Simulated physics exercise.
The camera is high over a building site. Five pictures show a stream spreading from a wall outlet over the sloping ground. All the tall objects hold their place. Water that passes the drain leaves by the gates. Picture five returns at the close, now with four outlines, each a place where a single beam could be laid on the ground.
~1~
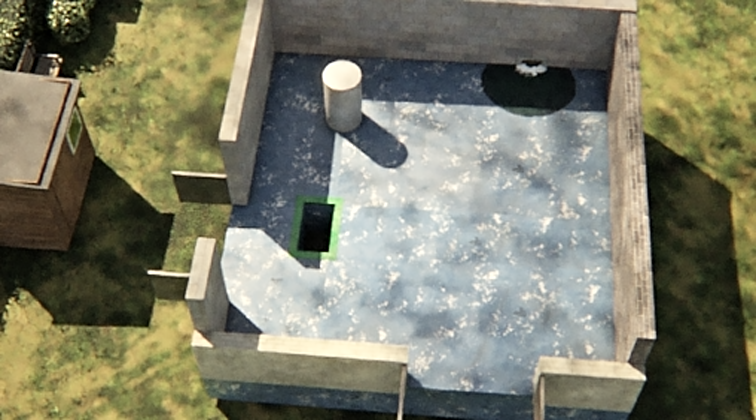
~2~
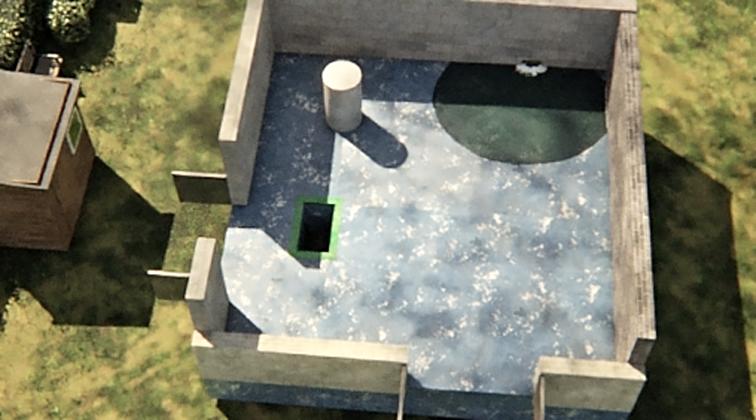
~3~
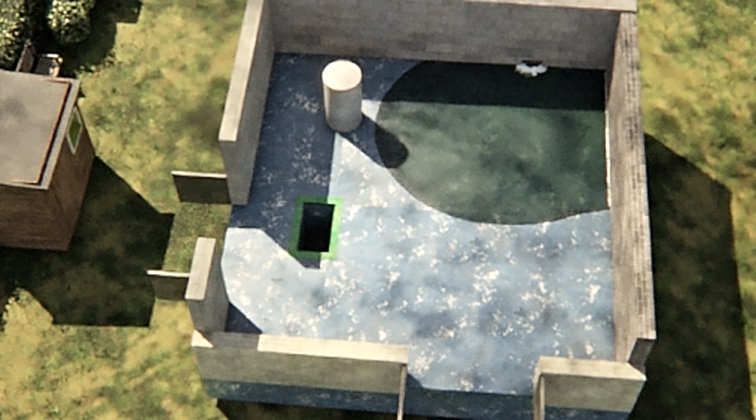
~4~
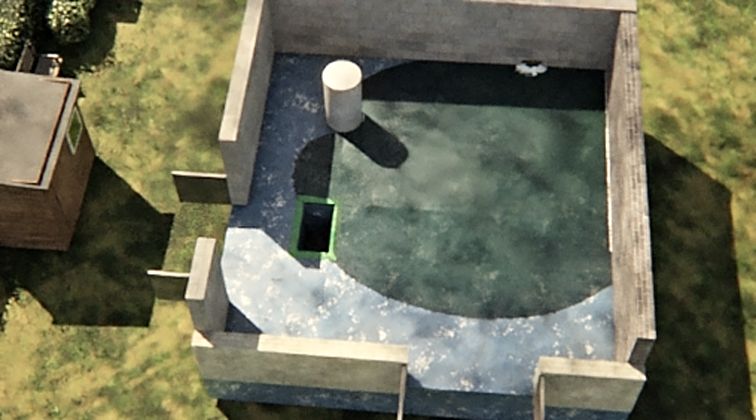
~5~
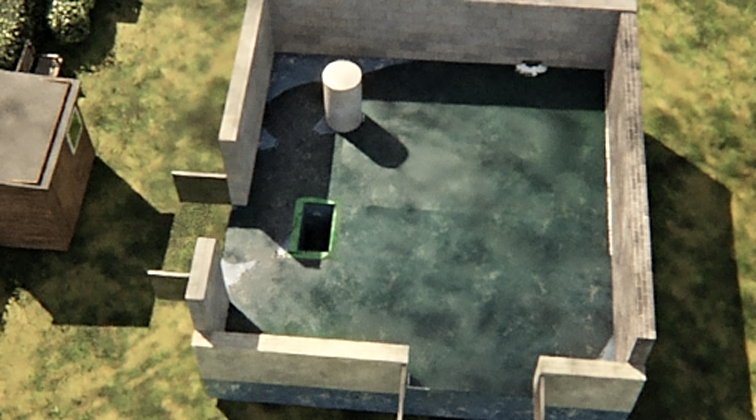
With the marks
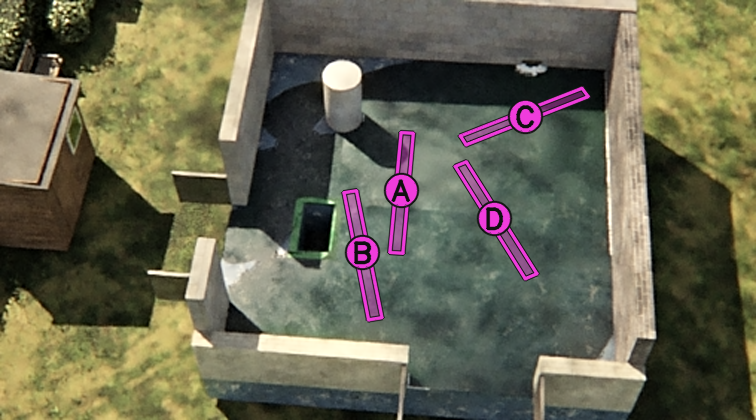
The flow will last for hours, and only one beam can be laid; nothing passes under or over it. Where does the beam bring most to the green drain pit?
The answer is place C.
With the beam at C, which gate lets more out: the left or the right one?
The left gate.
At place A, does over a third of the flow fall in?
No.
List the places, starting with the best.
The order is C, D, A, B.
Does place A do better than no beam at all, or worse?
It is worse.
In magenta, A from (396, 252) to (407, 132); B from (350, 191) to (375, 318); C from (463, 140) to (585, 92); D from (460, 164) to (531, 276).
For place A, about 14 % of the stream goes into the green drain pit, about 86 % out by the gates.
For place B, about 11 % of the stream goes into the green drain pit, about 89 % out by the gates.
For place C, about 41 % of the stream goes into the green drain pit, about 59 % out by the gates.
For place D, about 25 % of the stream goes into the green drain pit, about 75 % out by the gates.
